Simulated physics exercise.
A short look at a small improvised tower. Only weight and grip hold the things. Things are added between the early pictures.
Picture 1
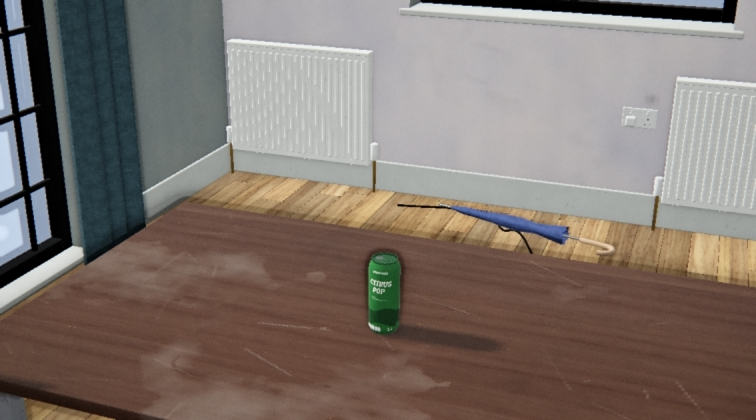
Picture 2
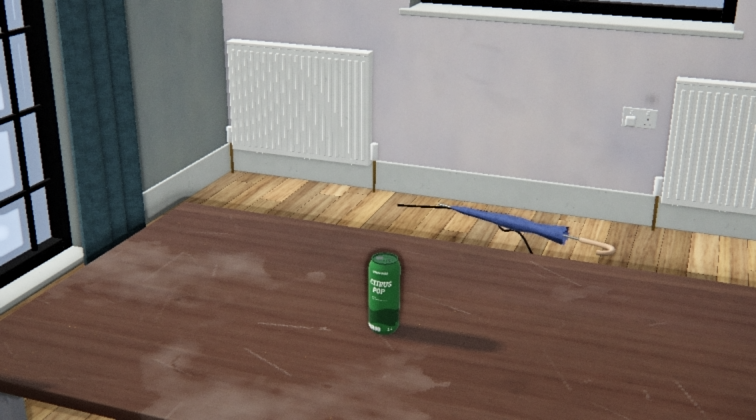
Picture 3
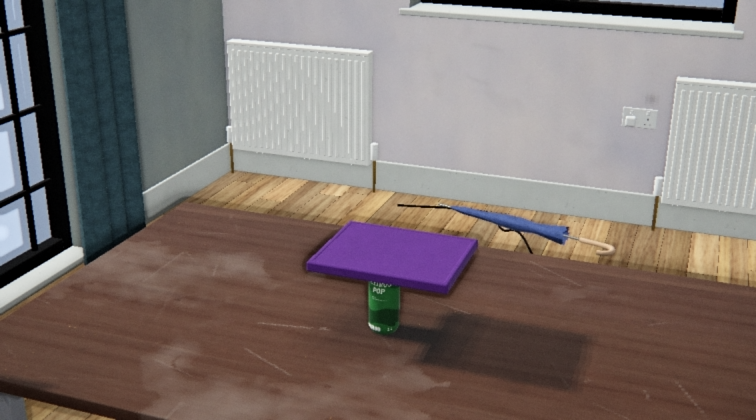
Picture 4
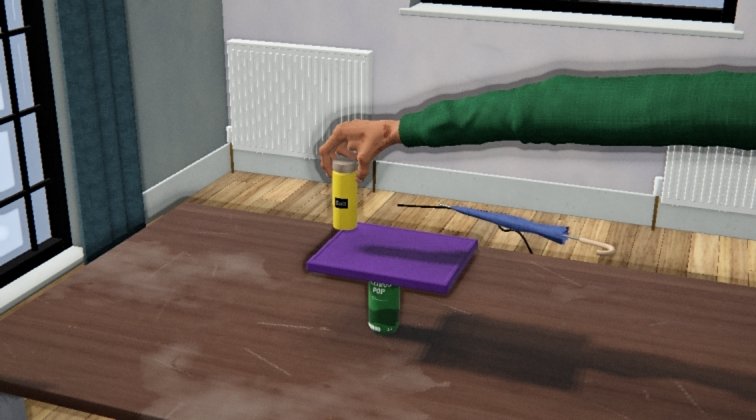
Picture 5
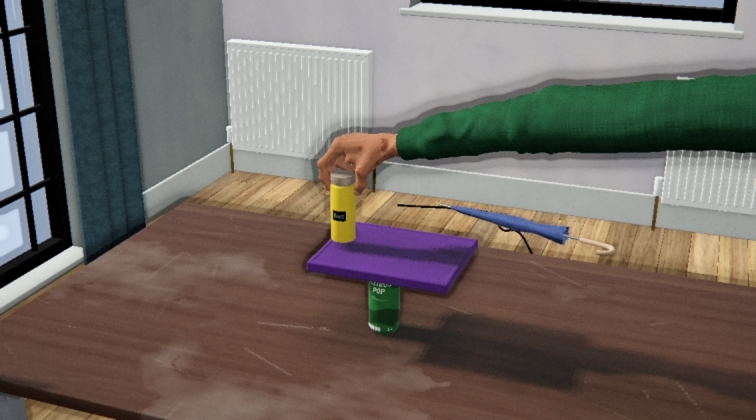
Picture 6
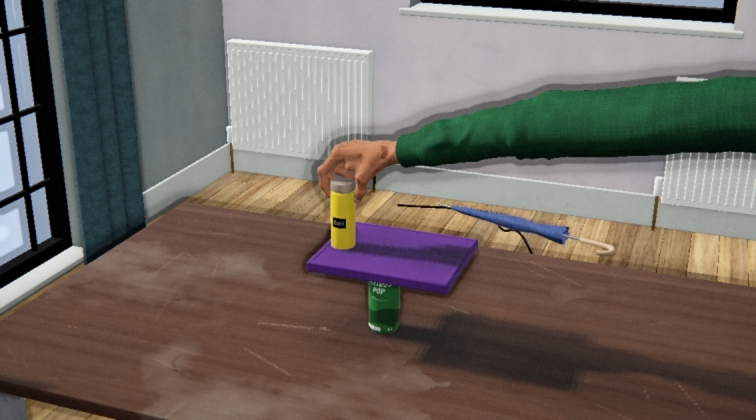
In the video, a green can stands on a brown wooden table, a purple lid appears on top of it, and a hand in a green sleeve lowers a yellow shaker onto the left part of the lid.
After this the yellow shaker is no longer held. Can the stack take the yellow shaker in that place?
It keeps its balance.
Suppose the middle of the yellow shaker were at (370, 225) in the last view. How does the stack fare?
Then it keeps its balance.
Then, 0.50 s after the last picture, nothing has stirred.
Then, 1.30 s after the last picture, yellow shaker resting near (342, 214).
At rest, all 3 in place. Seen from the same camera at the end, yellow shaker near (342, 214). The stack holds.
